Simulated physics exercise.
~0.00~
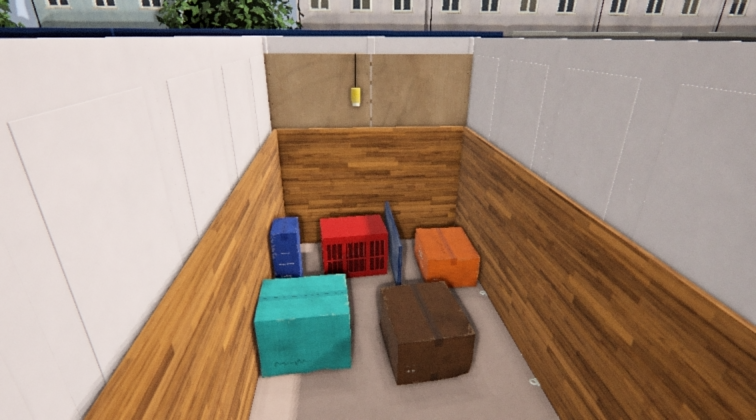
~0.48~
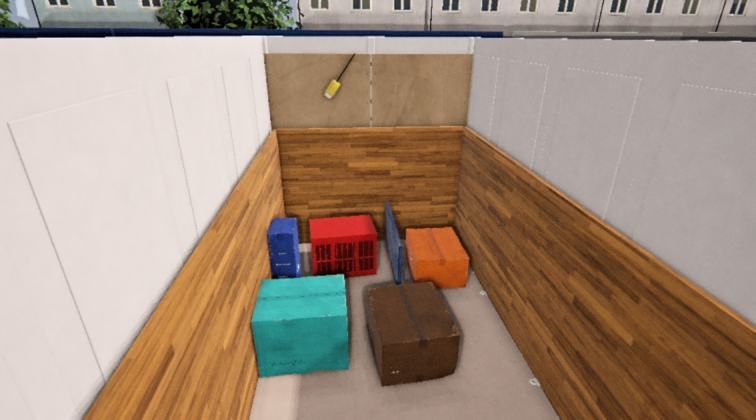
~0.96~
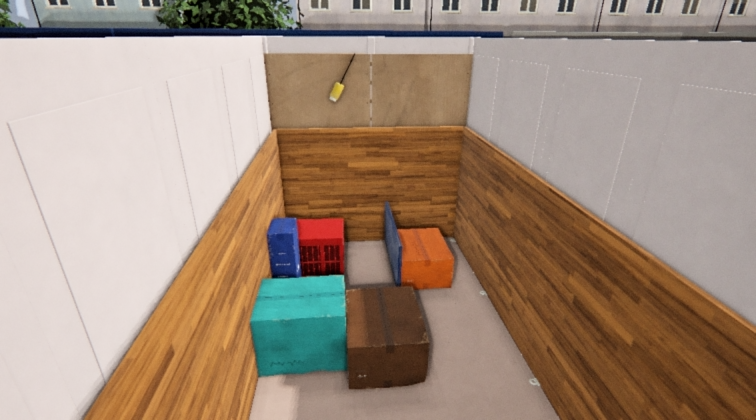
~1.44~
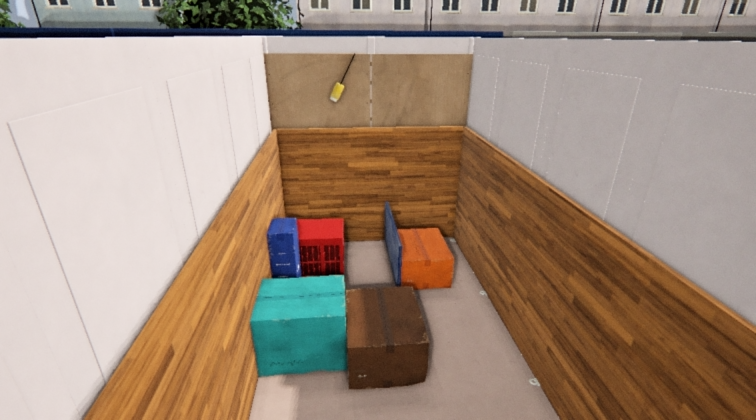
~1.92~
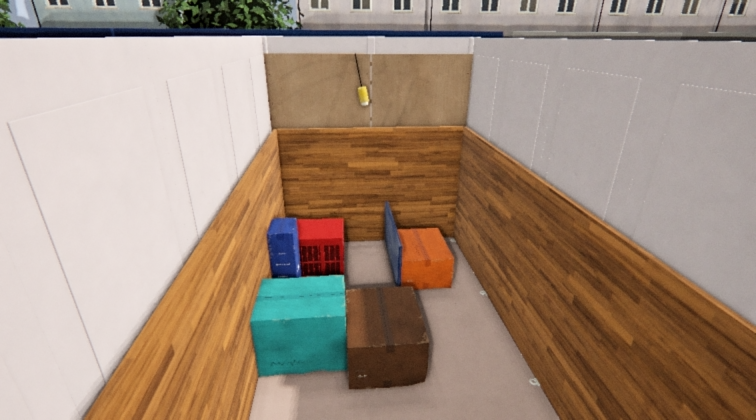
Moving van load bay with a swinging lamp, the red chest, brown box and orange box sliding left, then resting upright.
